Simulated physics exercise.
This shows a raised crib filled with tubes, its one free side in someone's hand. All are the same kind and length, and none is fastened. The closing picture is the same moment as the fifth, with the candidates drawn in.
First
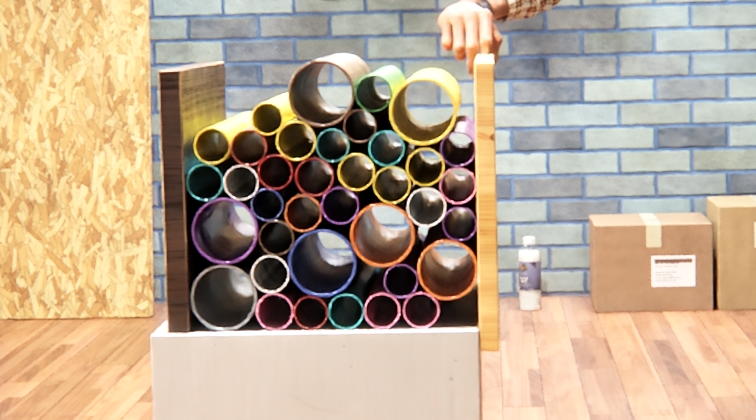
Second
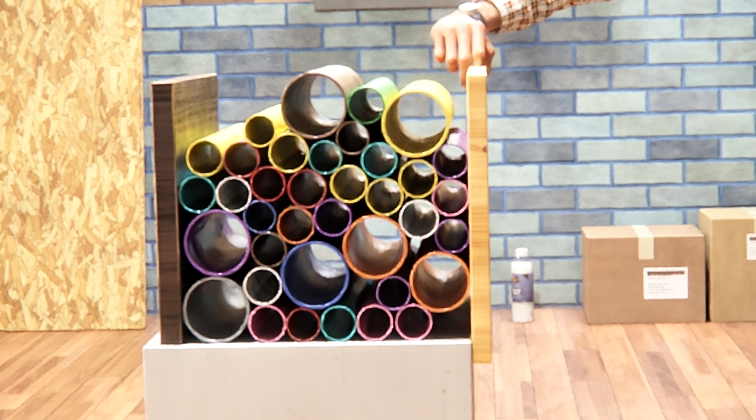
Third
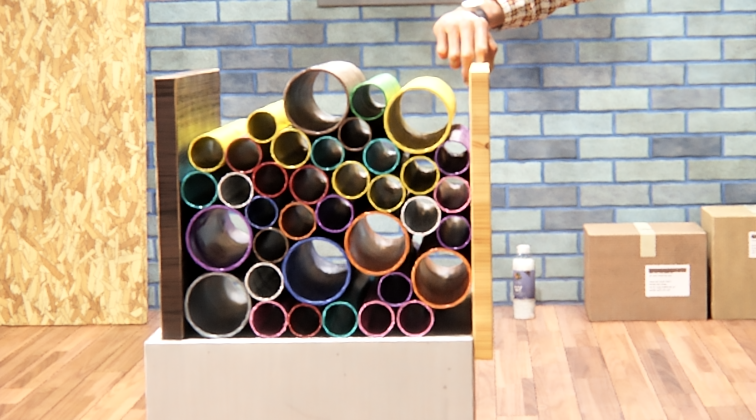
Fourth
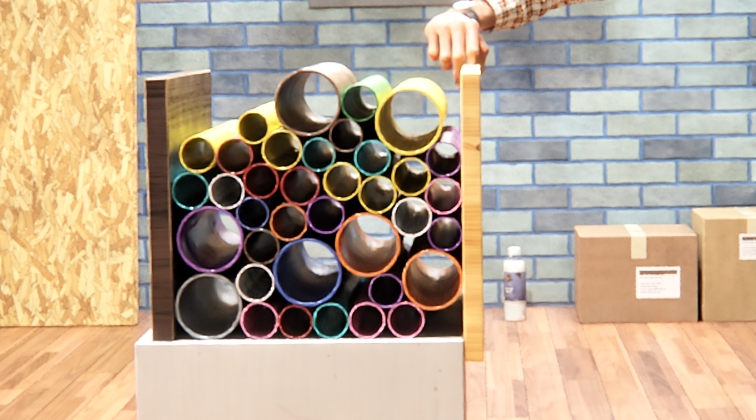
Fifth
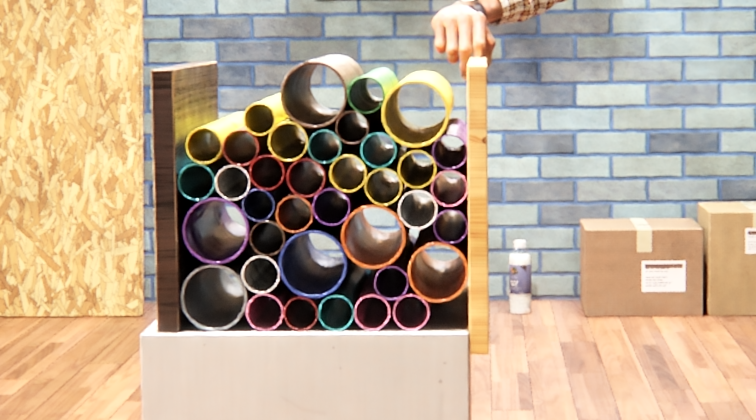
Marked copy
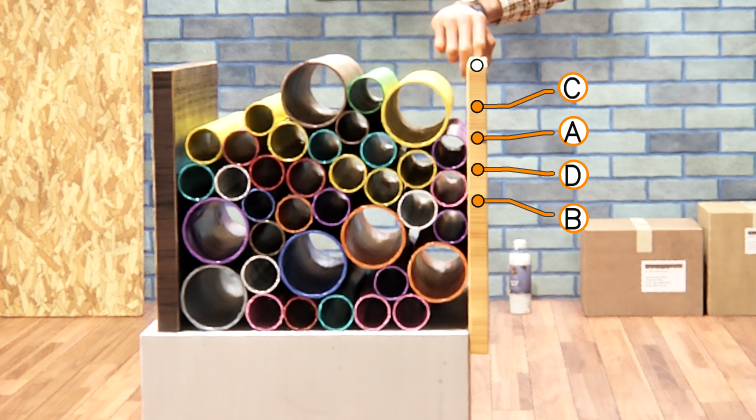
Nothing in the stack of colourful tubes shifts as the whole view drifts slightly back and forth. A hand stays on top of the light wooden board at the right, opposite a dark board on the left, and the tubes keep their places between them above a pale base.
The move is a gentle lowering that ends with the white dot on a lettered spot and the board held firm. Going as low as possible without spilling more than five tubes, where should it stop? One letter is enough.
The lowest mark that will do is B.
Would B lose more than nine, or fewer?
It loses fewer than nine.
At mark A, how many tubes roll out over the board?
At A the number is none.
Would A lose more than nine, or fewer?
At A, fewer than nine.
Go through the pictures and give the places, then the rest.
In the first frame, a yellow tube (296, 141); a yellow tube (268, 118).
In the second frame, a yellow tube (260, 130); side board (480, 201).
In the third frame, a grey tube (218, 305); a pink tube (415, 318).
In the fourth frame, an orange tube (289, 222).
In the fifth frame, a blue tube (258, 205); a yellow tube (288, 142).
On the marked copy, A at (477, 138); B at (478, 201); C at (477, 107); D at (478, 170); the white dot at (477, 65).
With B. Early on, top of the board (468, 129).
Further on, top of the board (468, 200).
At the end, top of the board (468, 200), two out over the board.
As for the rest, A none out over the board; C none out over the board; D none out over the board.
